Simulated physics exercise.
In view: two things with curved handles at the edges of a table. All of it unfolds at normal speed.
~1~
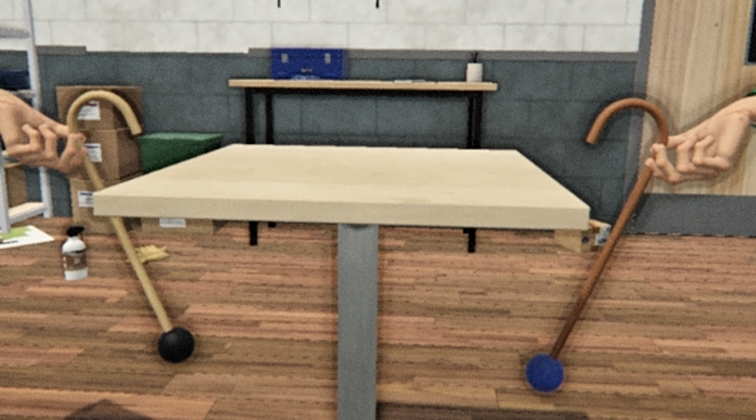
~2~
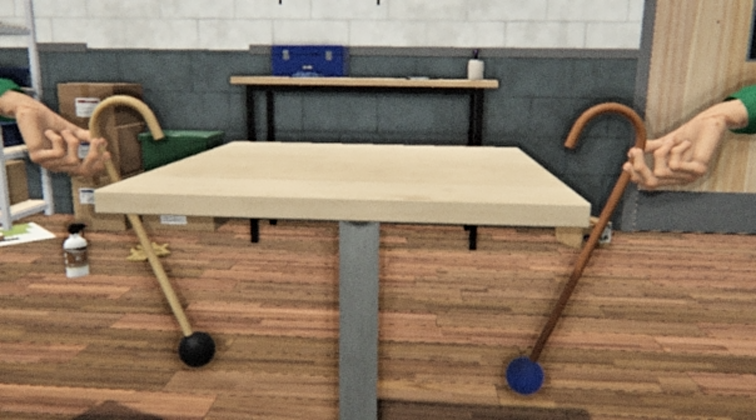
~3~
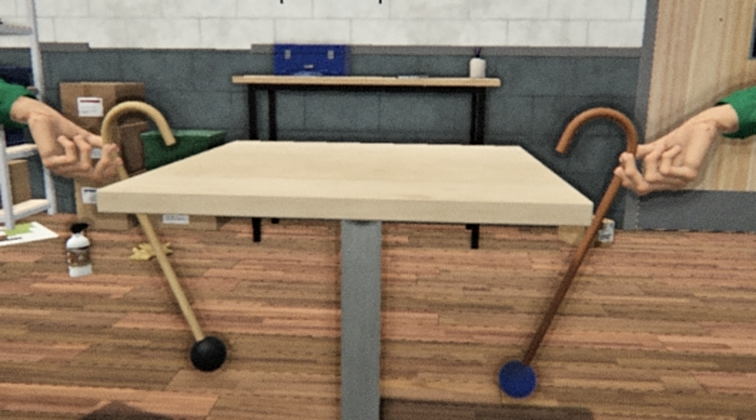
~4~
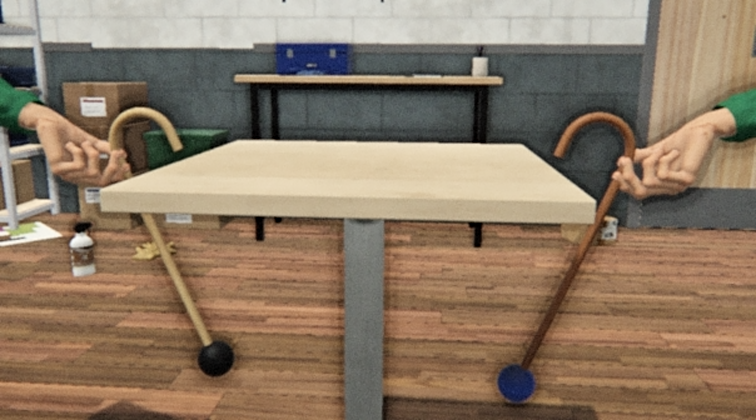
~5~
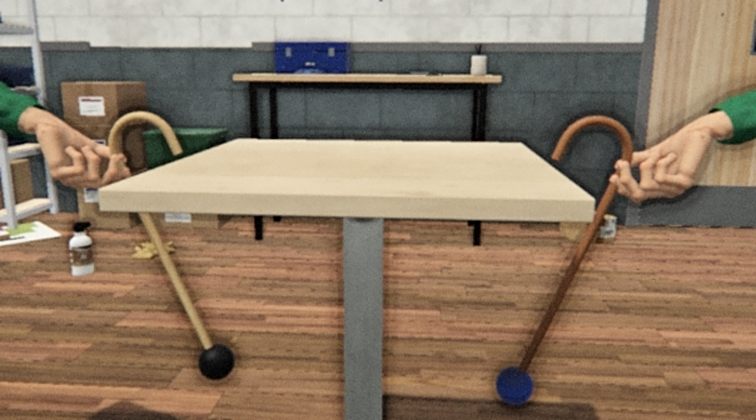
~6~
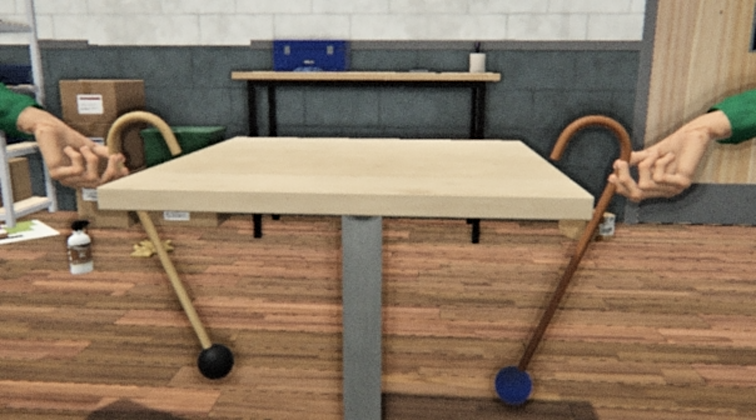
Two hands moving curved-handled ladles with black and blue ends inward to opposite edges of a table, then holding them nearly still.
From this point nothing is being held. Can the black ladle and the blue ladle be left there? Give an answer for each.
In the end the black ladle drops past the edge, the blue ladle drops past the edge.
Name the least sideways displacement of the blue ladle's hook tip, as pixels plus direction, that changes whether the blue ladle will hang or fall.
Shift: 8 px, leftward.
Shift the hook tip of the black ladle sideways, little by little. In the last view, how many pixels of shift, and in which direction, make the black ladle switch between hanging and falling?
Around 8 pixels to the right.
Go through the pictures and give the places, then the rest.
In the first picture, still on the way; black ladle (144, 230); blue ladle (581, 249); table (359, 175).
In the second picture, still on the way; blue ladle (561, 253); table (360, 173).
In the third picture, still on the way; black ladle (177, 240); table (362, 172).
In the fourth picture, still on the way; blue ladle (550, 262); table (364, 170).
In the fifth picture, still on the way; black ladle (185, 248); table (363, 169).
In the sixth picture, in place, still held; black ladle (184, 249); blue ladle (547, 264); table (362, 167).
Then, 0.30 s on from there, black ladle on its way down near (194, 412); blue ladle at the bottom.
Then, 0.48 s on from there, black ladle on its way down; blue ladle on its way down.
In the end, the black ladle falls to the floor; the blue ladle falls to the floor.
